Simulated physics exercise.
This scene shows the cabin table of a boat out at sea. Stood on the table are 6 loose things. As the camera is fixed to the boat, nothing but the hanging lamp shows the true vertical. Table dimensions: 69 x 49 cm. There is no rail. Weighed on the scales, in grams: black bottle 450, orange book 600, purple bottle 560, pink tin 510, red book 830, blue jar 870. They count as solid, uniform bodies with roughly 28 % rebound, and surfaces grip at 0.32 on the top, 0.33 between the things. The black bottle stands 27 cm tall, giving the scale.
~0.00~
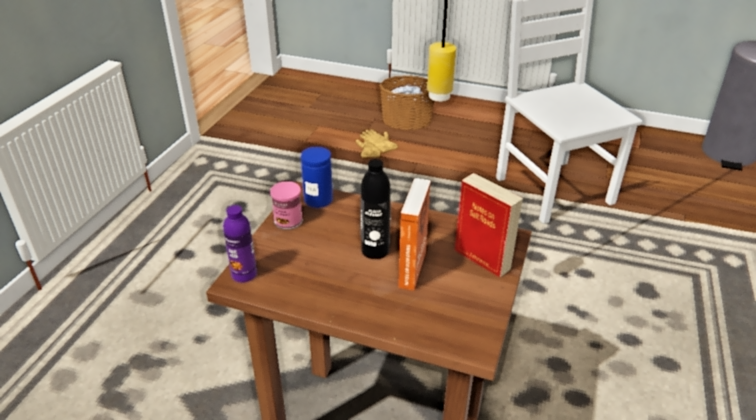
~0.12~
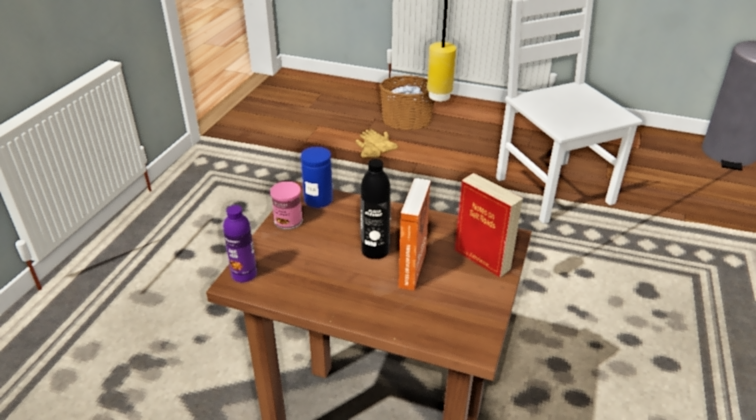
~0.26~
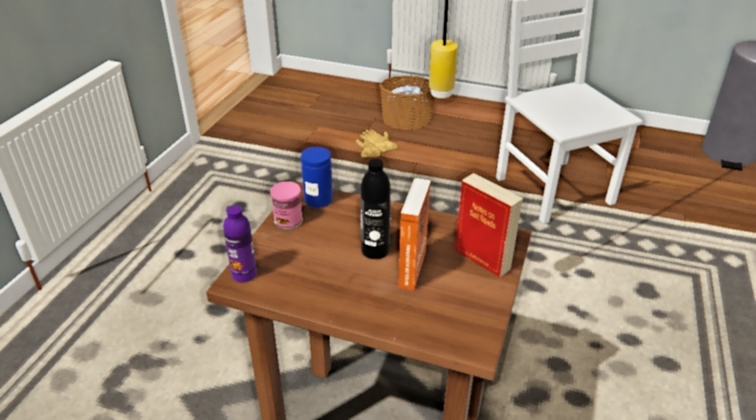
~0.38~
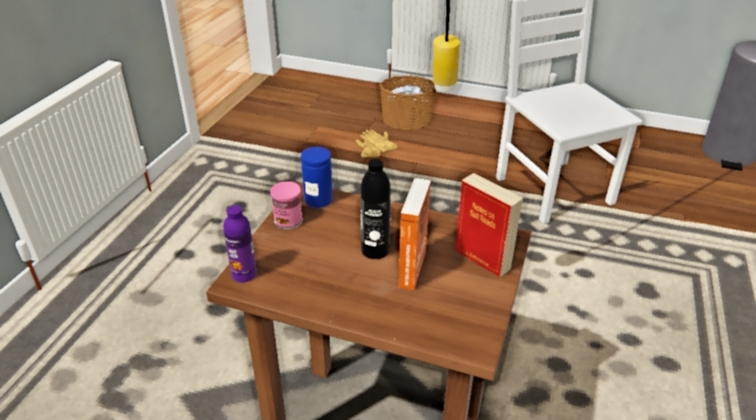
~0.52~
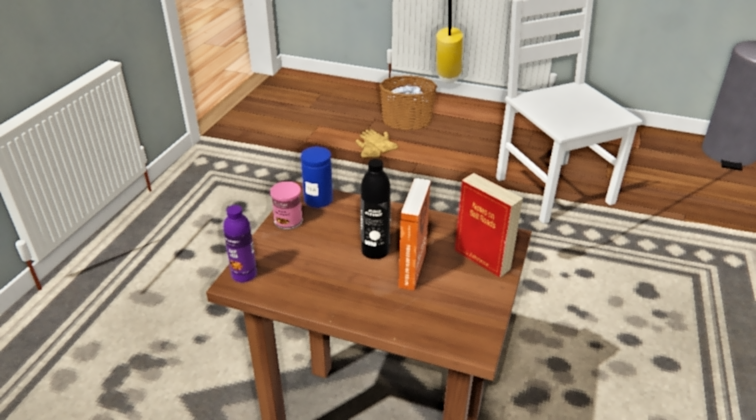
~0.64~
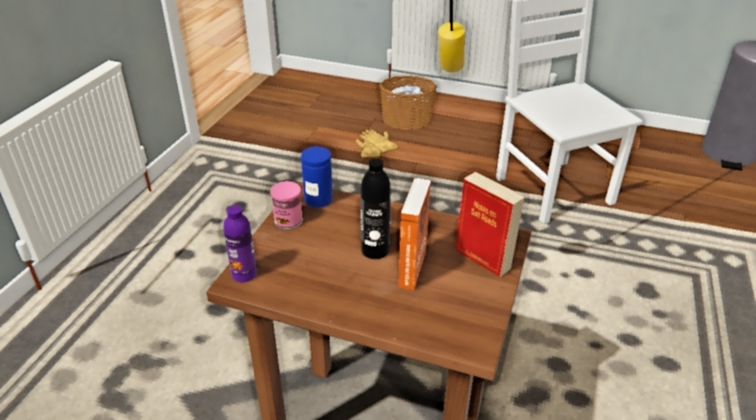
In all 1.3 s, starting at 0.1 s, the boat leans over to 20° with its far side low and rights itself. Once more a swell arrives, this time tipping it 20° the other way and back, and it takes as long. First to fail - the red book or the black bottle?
The first.
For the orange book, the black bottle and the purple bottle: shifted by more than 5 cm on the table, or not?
In short, the orange book stays close to home, the black bottle leaves its position, the purple bottle stays close to home.
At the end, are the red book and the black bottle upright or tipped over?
In the last frame the red book does not stay up and the black bottle does not stay up.
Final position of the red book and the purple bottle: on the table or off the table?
The red book winds up out of bounds; the purple bottle stays within bounds.
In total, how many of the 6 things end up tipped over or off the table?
In total, 2.
After 1.04 s, boat heeled 12°, far side down; red book now off the table; black bottle 28° off its base near (384, 194); orange book moved 2 cm.
After 1.24 s, boat heeled 3°, far side down; black bottle on its side near (398, 199); orange book moved 2 cm; blue jar moved 2 cm.
After 1.54 s, boat heeled 2°, near side down; black bottle on its side near (400, 196); orange book moved 2 cm; blue jar moved 2 cm.
After 1.94 s, boat heeled 19°, near side down; black bottle on its side near (400, 196); orange book moved 2 cm; blue jar moved 2 cm.
In the end (3.2 s), off the table, red book; toppled on the table, black bottle; the other 4 under 5 cm from the start. At the end, from the last picture's camera, red book near (541, 265), black bottle near (399, 200). Red book went at 0.88 s; black bottle went at 1.08 s.
